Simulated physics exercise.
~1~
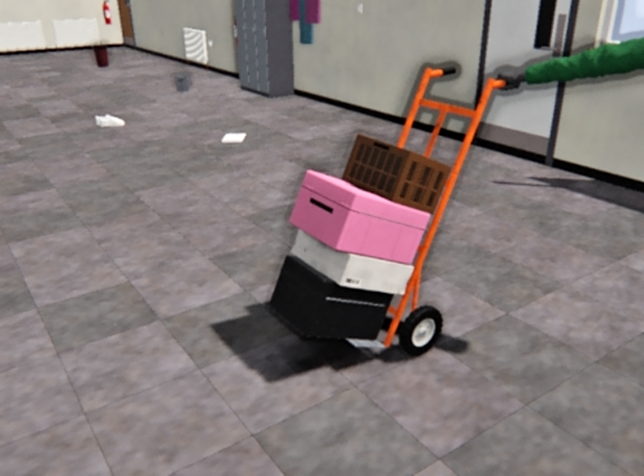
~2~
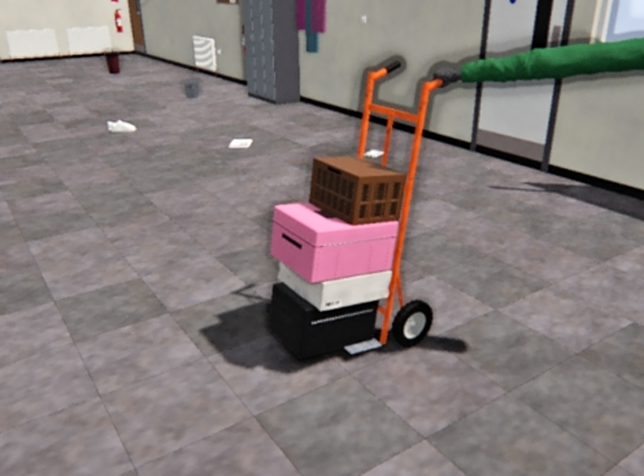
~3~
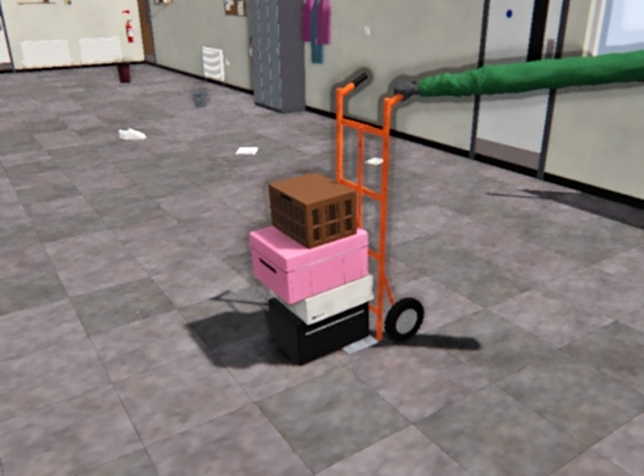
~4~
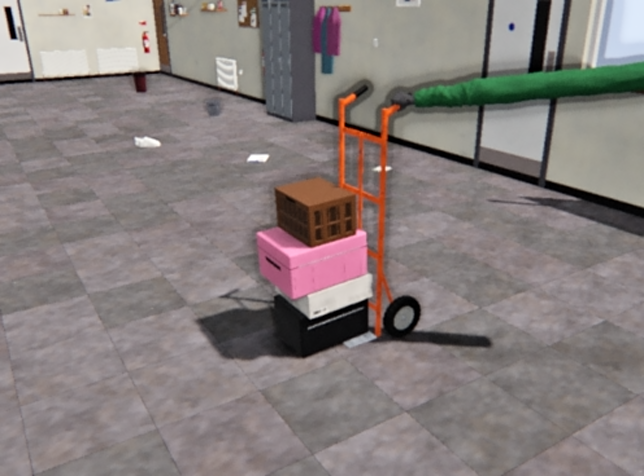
A green-sleeved arm tips a loaded orange hand truck upright, and its stacked boxes stay on.
